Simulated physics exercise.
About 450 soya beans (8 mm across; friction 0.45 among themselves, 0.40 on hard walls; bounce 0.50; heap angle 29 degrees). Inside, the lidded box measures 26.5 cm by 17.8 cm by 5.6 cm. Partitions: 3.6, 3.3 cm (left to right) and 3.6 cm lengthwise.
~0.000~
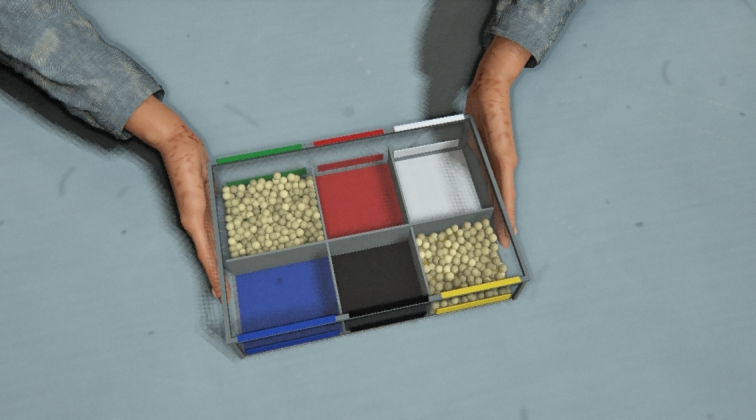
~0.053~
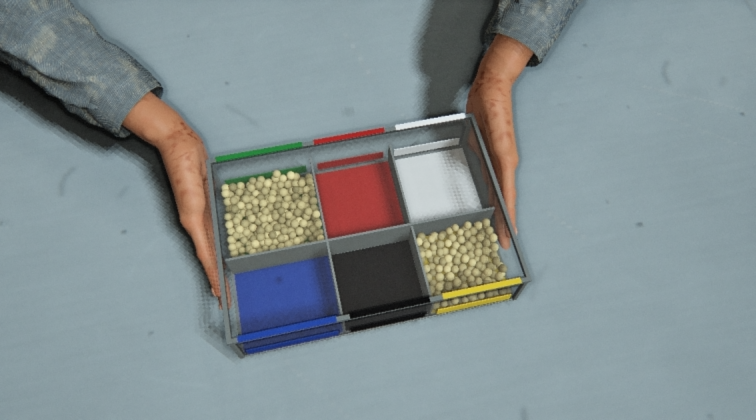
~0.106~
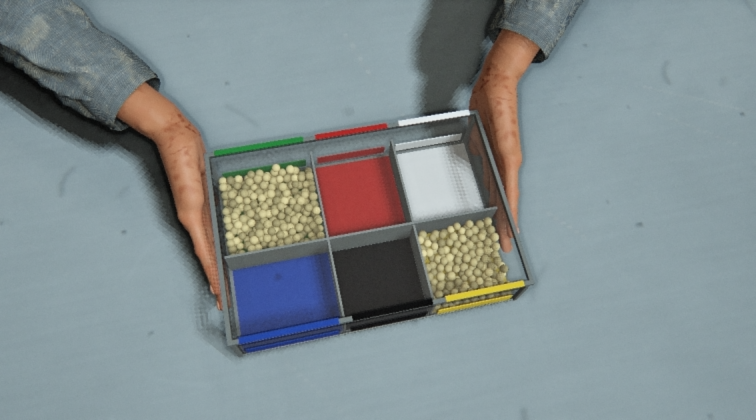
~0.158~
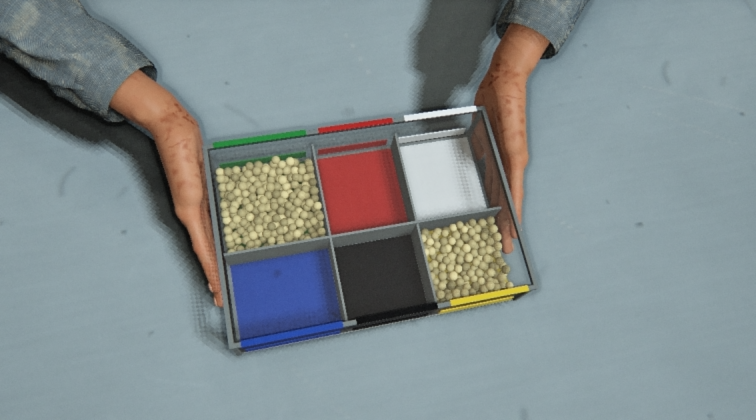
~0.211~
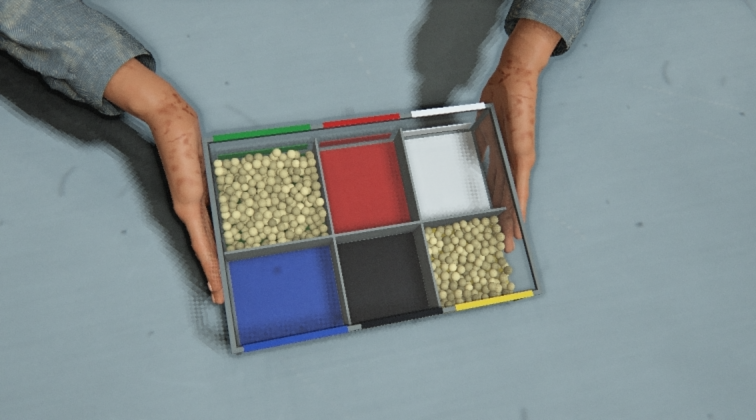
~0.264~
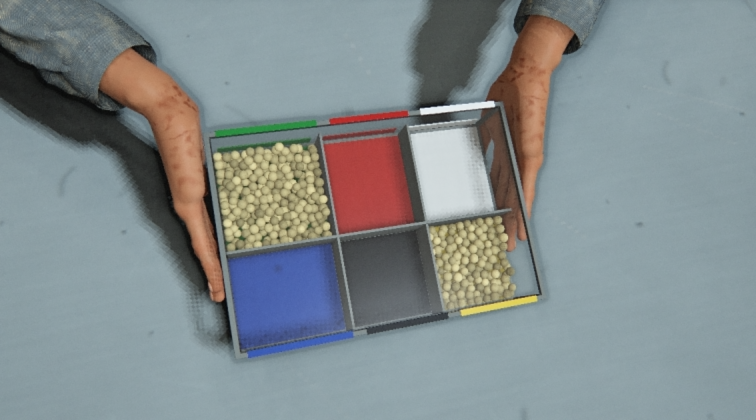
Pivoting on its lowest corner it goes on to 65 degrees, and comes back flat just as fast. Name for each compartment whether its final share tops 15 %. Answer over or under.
Red compartment: Under; blue compartment: Under; green compartment: Over; yellow compartment: Over; white compartment: Under; black compartment: Under.
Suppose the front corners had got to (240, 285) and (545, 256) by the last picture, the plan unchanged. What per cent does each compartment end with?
Red 10, blue 0, green 50, yellow 35, white 5, black 0.
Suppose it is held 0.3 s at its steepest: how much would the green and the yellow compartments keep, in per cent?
Then: Green 45, yellow 40.
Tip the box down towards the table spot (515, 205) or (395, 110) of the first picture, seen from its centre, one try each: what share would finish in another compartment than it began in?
Some 15 and 5 per cent.
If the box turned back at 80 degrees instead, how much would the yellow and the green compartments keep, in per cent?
Yellow 40; green 35.
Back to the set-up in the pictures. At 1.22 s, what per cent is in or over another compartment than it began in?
Roughly 15 per cent.
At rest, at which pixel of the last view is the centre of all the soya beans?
At about (327, 273).
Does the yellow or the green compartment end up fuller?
The green compartment.
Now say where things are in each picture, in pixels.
Box tilt 0 degrees, front corners at (231, 339) and (525, 277); green 60 %, yellow 40 %, in the first frame.
Box tilt 1 degrees, front corners at (231, 339) and (526, 278), in the second frame.
Box tilt 5 degrees, front corners at (232, 341) and (529, 281), lowest corner right front, in the third frame.
Box tilt 10 degrees, front corners at (234, 344) and (533, 285), lowest corner right front, in the fourth frame.
Box tilt 15 degrees, front corners at (236, 348) and (537, 290), lowest corner right front, in the fifth frame.
Box tilt 20 degrees, front corners at (240, 353) and (541, 295), lowest corner right front; green 60 %, yellow 40 %. The box's pace is about 100 degrees a second, in the sixth frame.
Then, at 0.84 s, tilt 63 degrees; blue 5 %, green 55 %, yellow 40 %, black 5 %.
After 1.22 s, tilt 26 degrees; blue 5 %, green 45 %, yellow 40 %, black 10 %.
After 1.69 s, tilt 0 degrees; blue 5 %, green 45 %, yellow 40 %, black 10 %.
In the end, at 2.2 s, red 0 %, blue 5 %, green 45 %, yellow 40 %, white 0 %, black 10 %.
